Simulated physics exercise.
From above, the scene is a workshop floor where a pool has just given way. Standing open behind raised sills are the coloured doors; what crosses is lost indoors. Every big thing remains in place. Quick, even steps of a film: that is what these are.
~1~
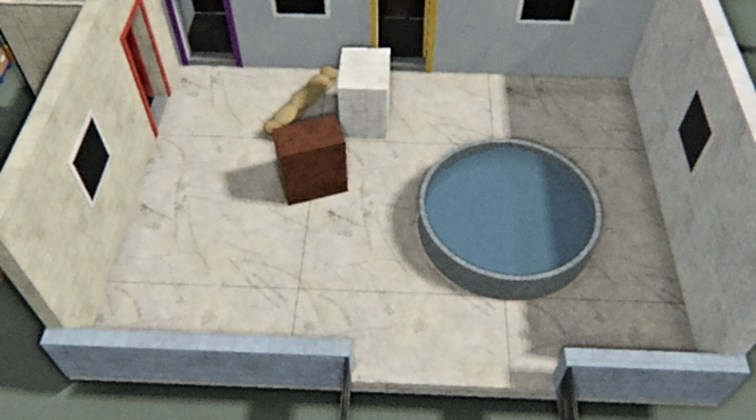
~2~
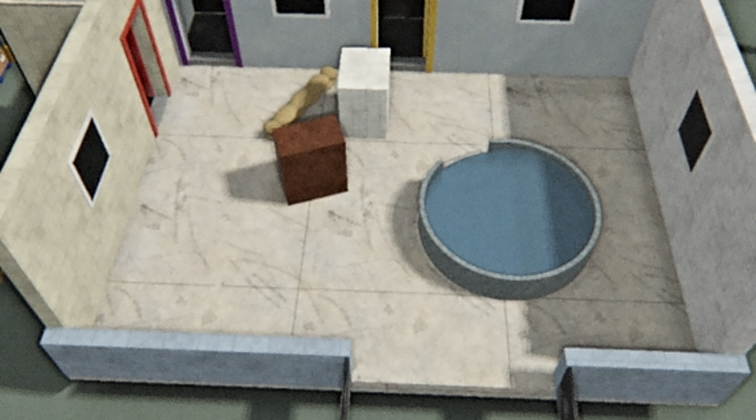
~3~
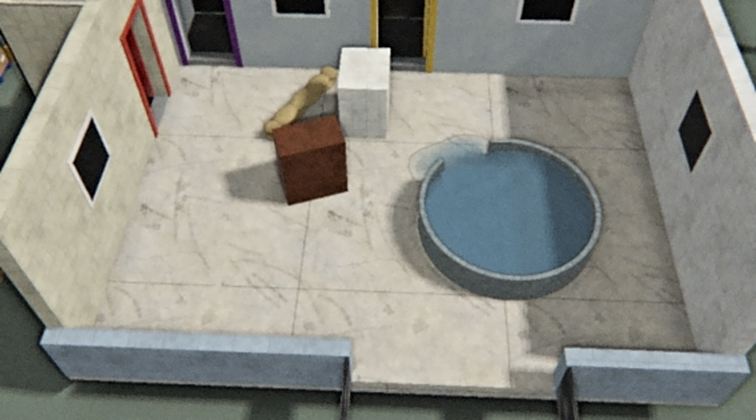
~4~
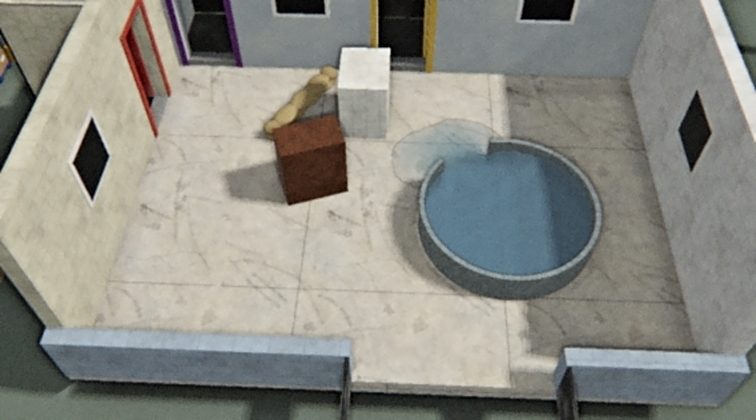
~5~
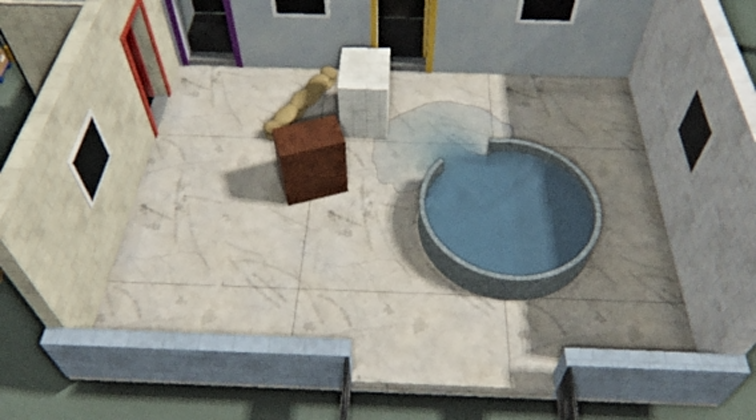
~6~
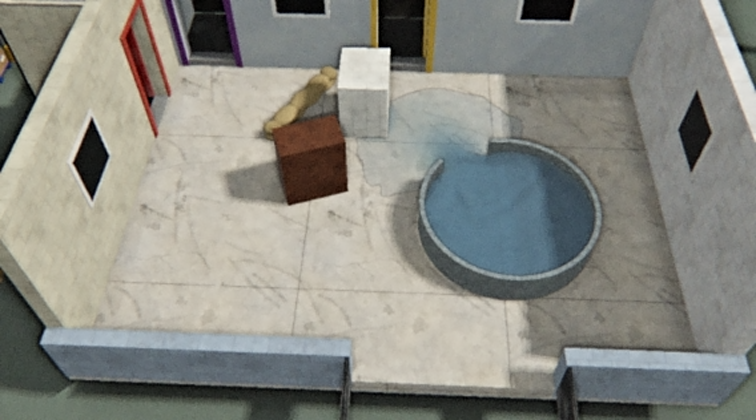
On a workshop floor with coloured doors, a round pool of still water opened at its far side, and water poured out through the gap, spreading across the pale tiles toward the white block.
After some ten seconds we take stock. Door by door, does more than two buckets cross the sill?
Result: Yellow door: Over two pails, red door: Two pails at most, purple door: Two pails at most.
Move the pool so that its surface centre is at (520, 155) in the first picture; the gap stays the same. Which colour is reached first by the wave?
First: The yellow one.
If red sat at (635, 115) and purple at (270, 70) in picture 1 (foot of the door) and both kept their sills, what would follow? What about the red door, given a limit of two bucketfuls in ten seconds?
Checking it alone, the red door overshoots.
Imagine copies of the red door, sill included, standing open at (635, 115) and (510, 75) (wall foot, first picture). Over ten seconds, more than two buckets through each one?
Lab note - first crosses the line, second crosses the line.
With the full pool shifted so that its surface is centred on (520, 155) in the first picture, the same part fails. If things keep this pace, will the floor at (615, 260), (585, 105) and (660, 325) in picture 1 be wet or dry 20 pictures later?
Spot by spot, in the order asked: Untouched, swamped, untouched.
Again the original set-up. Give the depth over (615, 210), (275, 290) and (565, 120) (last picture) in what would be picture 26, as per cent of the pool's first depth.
My figures are about 0, 0 and 4 percent.
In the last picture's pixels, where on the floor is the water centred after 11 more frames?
Somewhere around (476, 190) in the last view.
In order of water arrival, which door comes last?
Observed: The door marked red.
A moment on, water covers 15 % of the floor; the yellow door under two buckets in, the red door not reached, the purple door not reached.
Next, water covers 20 % of the floor; the yellow door over two buckets in, the red door not reached, the purple door not reached.
Then, water covers 35 % of the floor; the yellow door far over two buckets in, the red door not reached, the purple door wet at the sill, nothing in.
Later, water covers 55 % of the floor; the yellow door far over two buckets in, the red door under two buckets in, the purple door wet at the sill, nothing in.
In the end, water covers 75 % of the floor; the yellow door far over two buckets in, the red door under two buckets in, the purple door wet at the sill, nothing in.
